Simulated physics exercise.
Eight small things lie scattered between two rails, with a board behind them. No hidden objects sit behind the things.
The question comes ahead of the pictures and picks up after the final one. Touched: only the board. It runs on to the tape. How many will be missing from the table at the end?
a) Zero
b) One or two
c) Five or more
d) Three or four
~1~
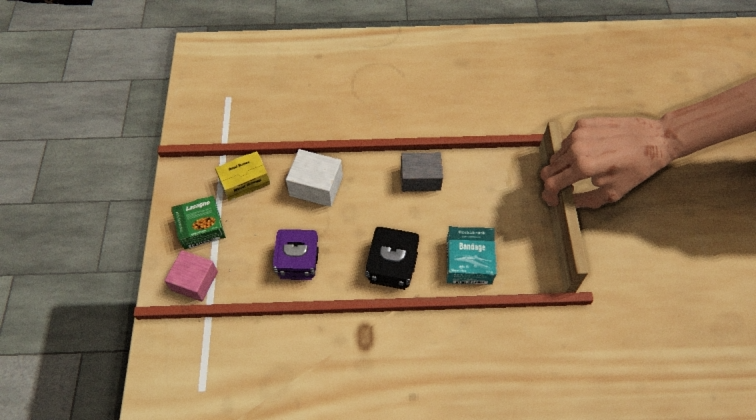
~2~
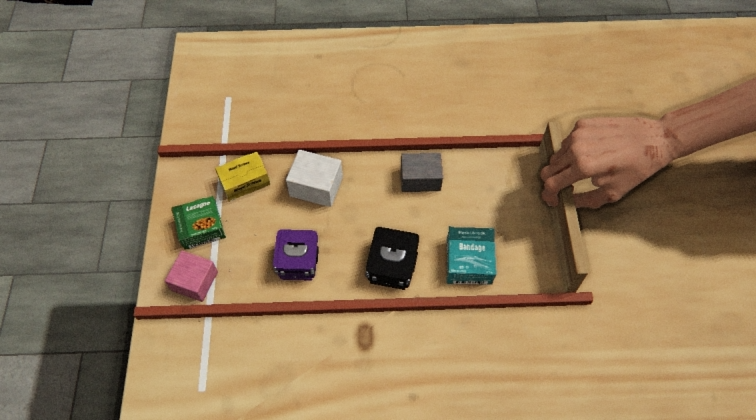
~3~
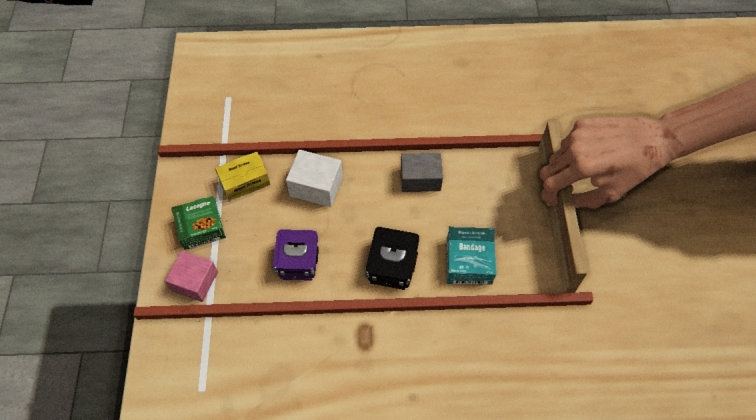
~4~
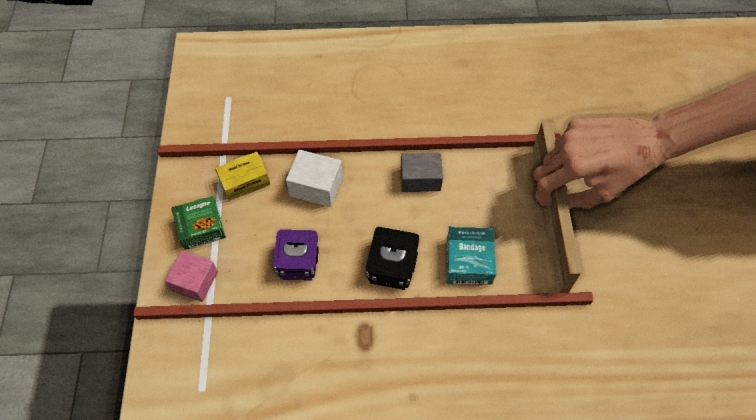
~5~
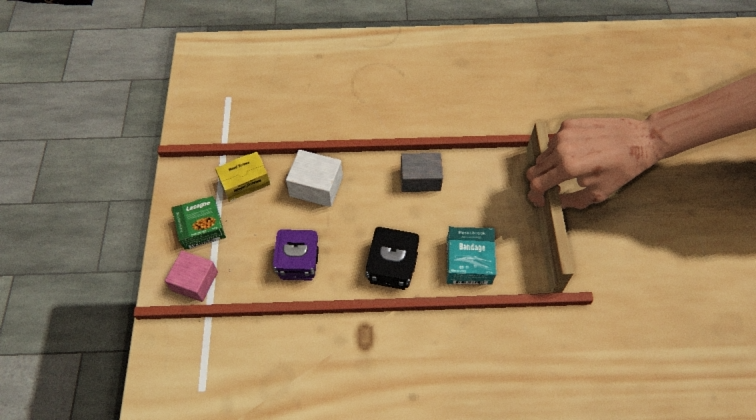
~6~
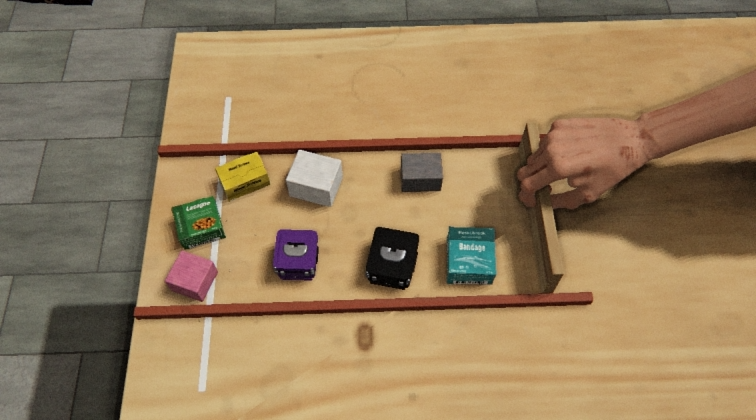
Answer: D.
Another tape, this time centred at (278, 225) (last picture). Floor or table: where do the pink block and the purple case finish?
Pink block: Down; purple case: Still up.
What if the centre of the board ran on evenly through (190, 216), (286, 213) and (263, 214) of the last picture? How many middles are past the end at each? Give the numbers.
In order: 6, 1, 1.
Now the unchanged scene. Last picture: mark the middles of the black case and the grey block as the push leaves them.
You'll see the black case at (141, 267), with the grey block at (199, 179).
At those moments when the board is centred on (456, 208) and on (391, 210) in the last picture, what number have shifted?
The first count is 2, and then it's 4.
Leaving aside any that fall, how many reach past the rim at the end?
In total, 2 of them.
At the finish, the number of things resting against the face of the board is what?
It is in contact with 2.
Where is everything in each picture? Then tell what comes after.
Pink block (192, 276); green box (199, 223); yellow box (243, 176); board (562, 205); tape (217, 227), in the first frame.
Green box (199, 223); white block (315, 178), in the second frame.
Yellow box (243, 176); purple case (297, 255), in the third frame.
Pink block (192, 276); black case (393, 259), in the fourth frame.
Green box (199, 223); board (548, 205), in the fifth frame.
Pink block (192, 276); green box (199, 223); yellow box (243, 176); board (539, 206); tape (217, 227), in the sixth frame.
Soon after, none off yet; pink block at rest near (192, 276); green box at rest near (199, 223); yellow box at rest near (243, 176).
At rest, the number that fall off is three or four; fallen, purple case, yellow box, green box and pink block.
